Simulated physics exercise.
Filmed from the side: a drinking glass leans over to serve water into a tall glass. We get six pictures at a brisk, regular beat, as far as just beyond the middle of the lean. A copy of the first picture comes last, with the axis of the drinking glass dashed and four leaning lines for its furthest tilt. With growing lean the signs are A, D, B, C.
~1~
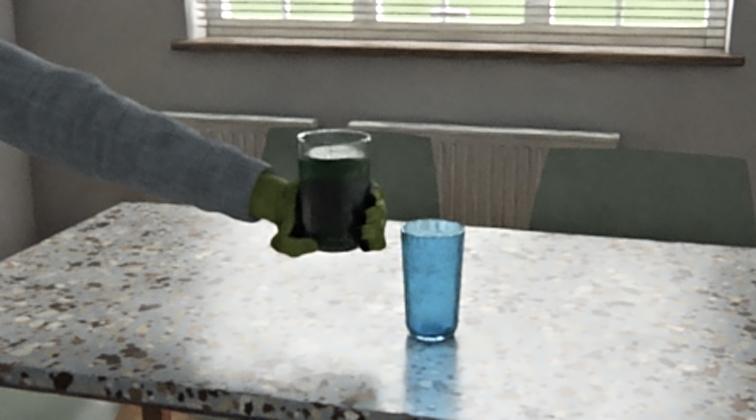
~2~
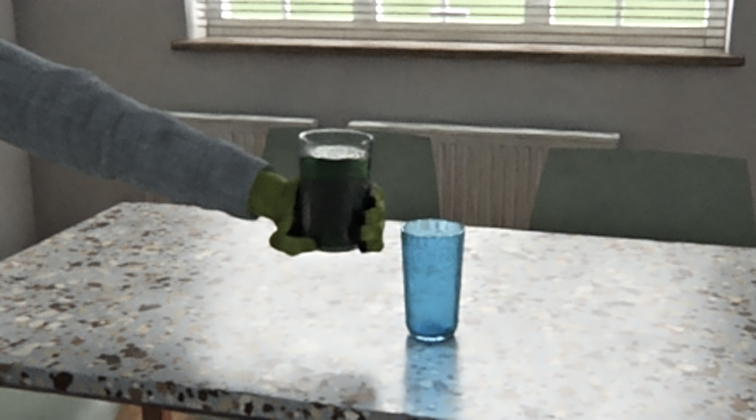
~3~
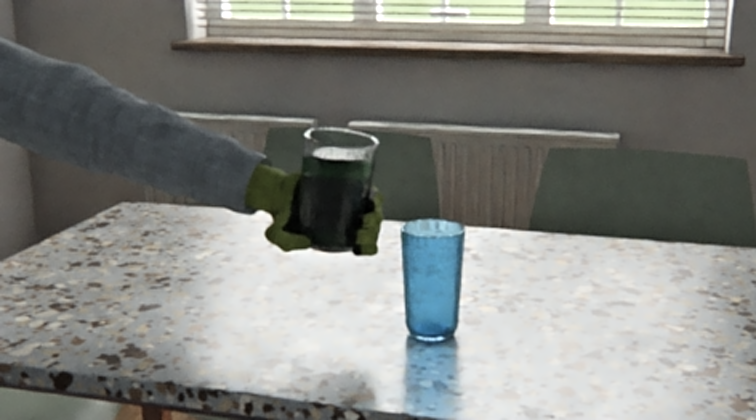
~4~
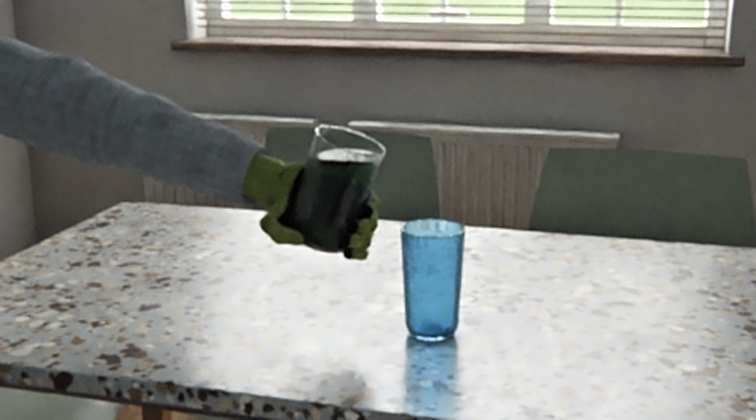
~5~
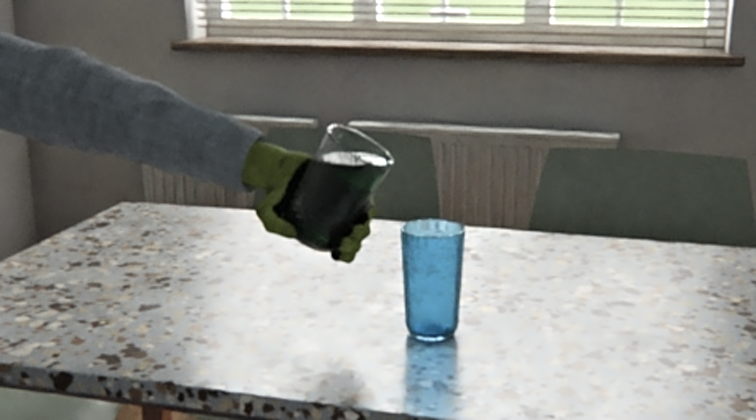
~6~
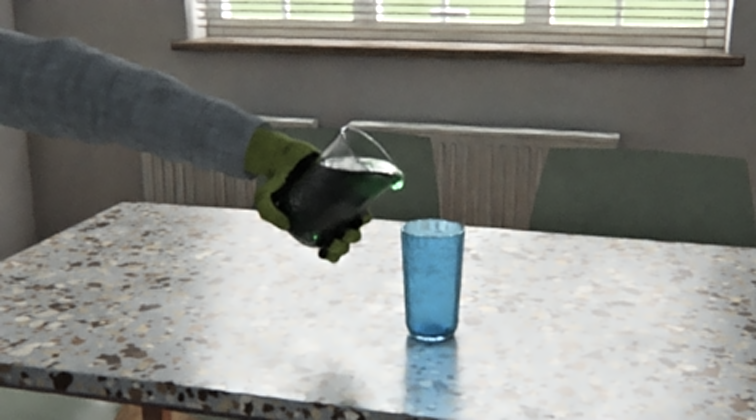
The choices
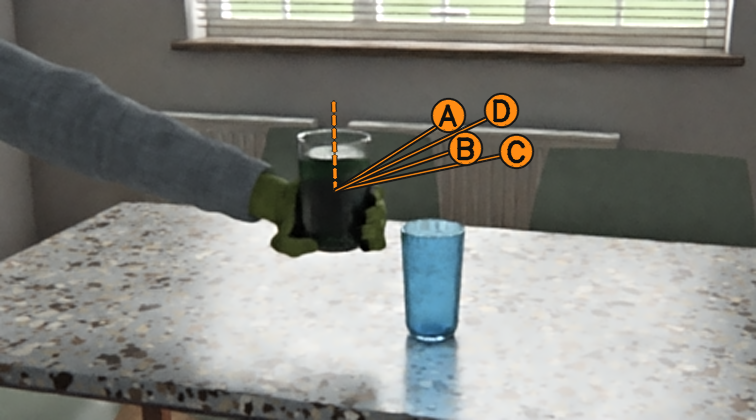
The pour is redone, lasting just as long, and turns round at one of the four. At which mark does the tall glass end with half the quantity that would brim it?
Tilt B does it best.
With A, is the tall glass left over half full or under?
Under.
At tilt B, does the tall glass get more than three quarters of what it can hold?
No.
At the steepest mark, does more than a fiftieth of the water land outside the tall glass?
No, it does not.
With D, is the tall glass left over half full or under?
Under half.
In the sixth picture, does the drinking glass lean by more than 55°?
No, it does not.
In orange, A at (435, 127); B at (448, 152); C at (500, 156); D at (486, 118).
Choosing A, the tall glass ends with about 25 % of what it can hold.
Choosing B, the tall glass ends with about 48 % of what it can hold.
Choosing C, the tall glass ends with about 63 % of what it can hold.
Choosing D, the tall glass ends with about 35 % of what it can hold.
